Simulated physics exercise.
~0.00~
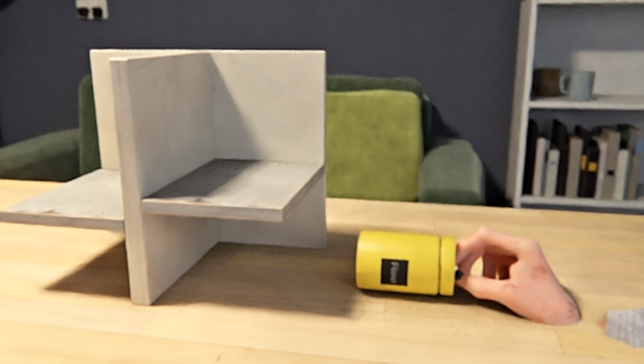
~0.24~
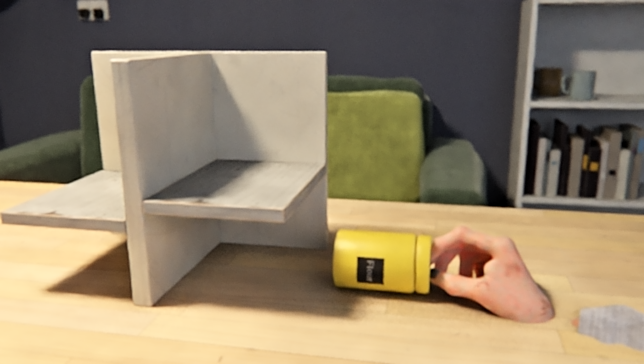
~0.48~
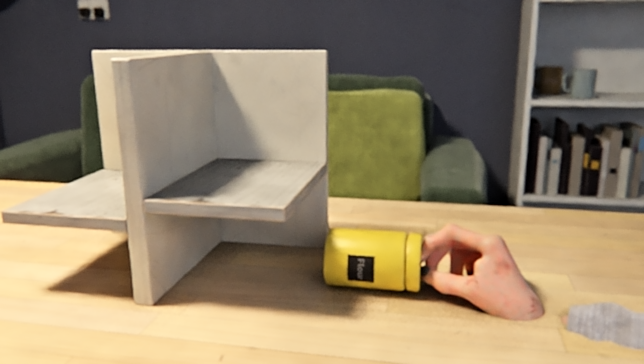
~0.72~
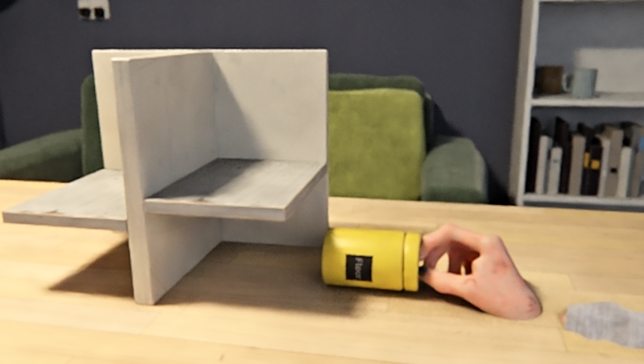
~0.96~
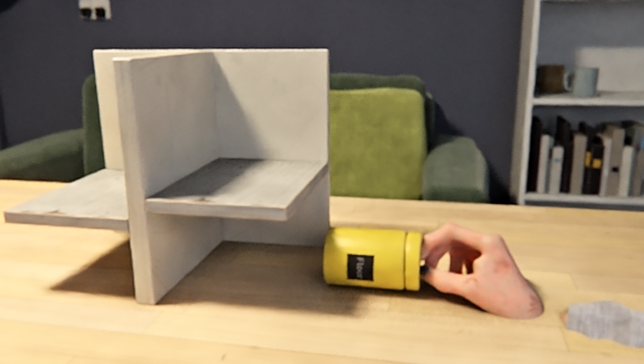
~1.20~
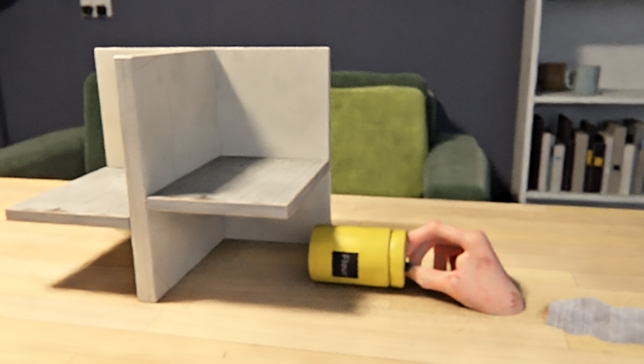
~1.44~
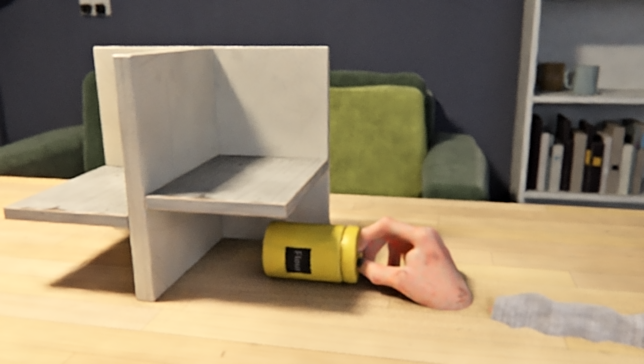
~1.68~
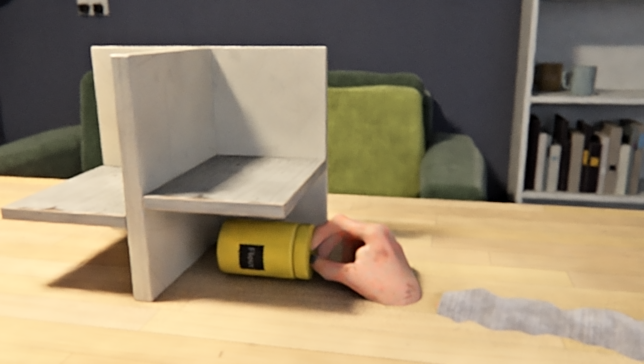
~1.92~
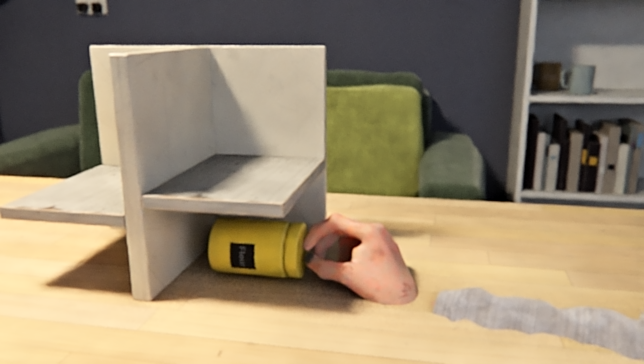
On a light wooden table in a room with a green sofa and a bookshelf behind, a grey-white shelf unit of crossed panels stands at the left. To its right, a hand holds a yellow jar with a dark label, lying on its side. The hand pushes the jar left towards the gap beneath the low shelf, then pauses near the opening. It pushes on, and the jar slides in under the shelf without catching. At the end the jar rests beneath the shelf, still on its side, with the fingers at its right end.
